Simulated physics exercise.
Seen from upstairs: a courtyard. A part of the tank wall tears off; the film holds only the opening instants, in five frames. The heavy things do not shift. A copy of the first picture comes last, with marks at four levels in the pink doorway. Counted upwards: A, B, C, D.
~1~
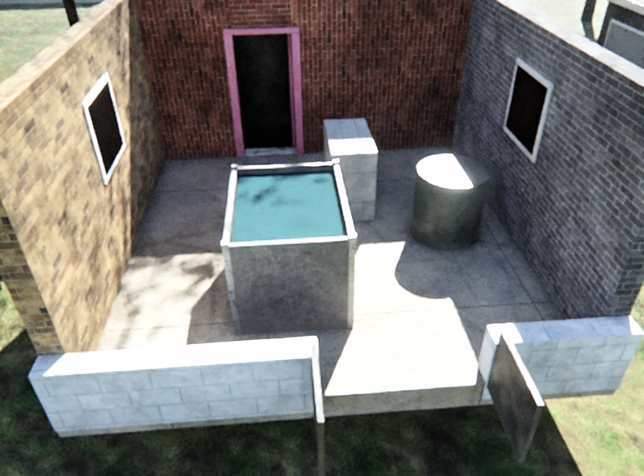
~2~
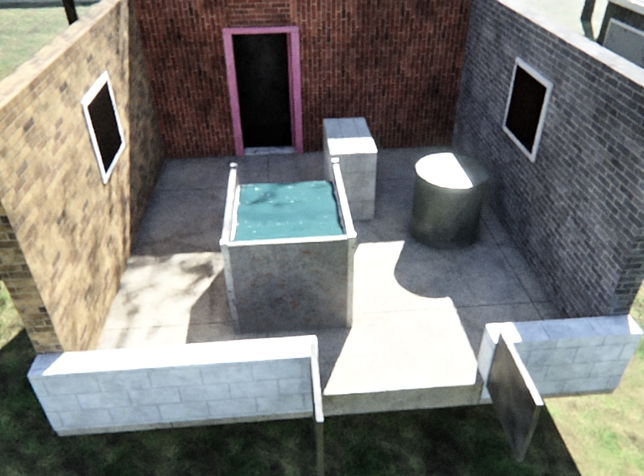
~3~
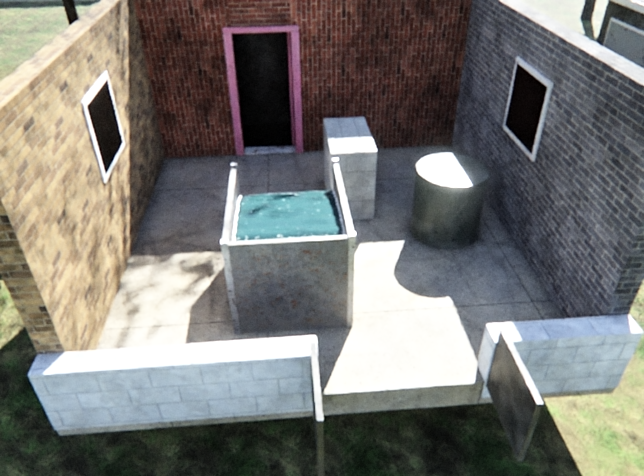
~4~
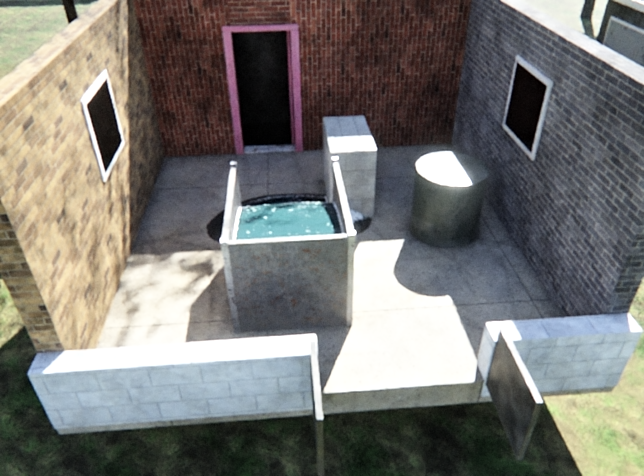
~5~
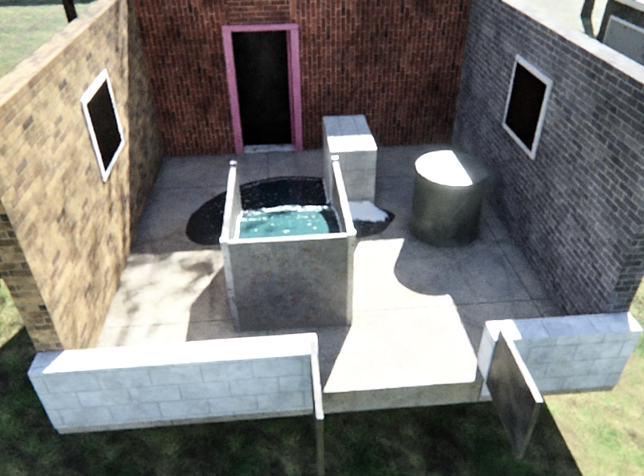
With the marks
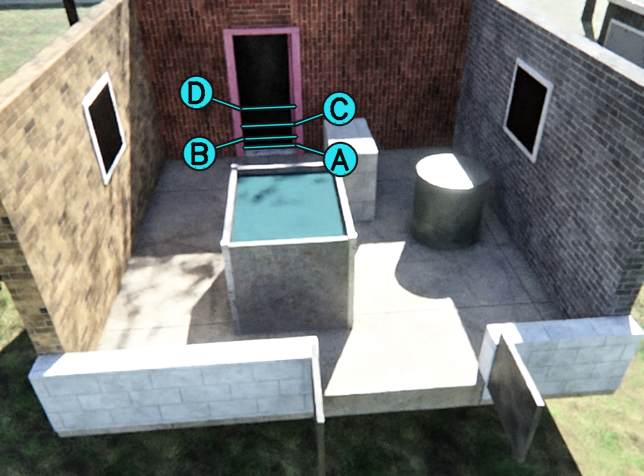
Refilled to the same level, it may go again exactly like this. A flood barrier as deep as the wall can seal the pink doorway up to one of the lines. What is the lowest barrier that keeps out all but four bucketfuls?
Choose C.
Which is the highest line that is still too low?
That is line B.
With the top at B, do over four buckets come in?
Yes, that goes wrong.
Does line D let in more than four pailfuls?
No.
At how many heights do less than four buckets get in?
Two of them.
In cyan, A at (270, 146); B at (269, 137); C at (268, 125); D at (267, 107); from the bottom up A, B, C, D.
Choosing A, dozens of bucketfuls pour in.
Choosing B, about 12 bucketfuls get in.
Choosing C, a splash gets over, under a bucket.
Choosing D, nothing gets over.
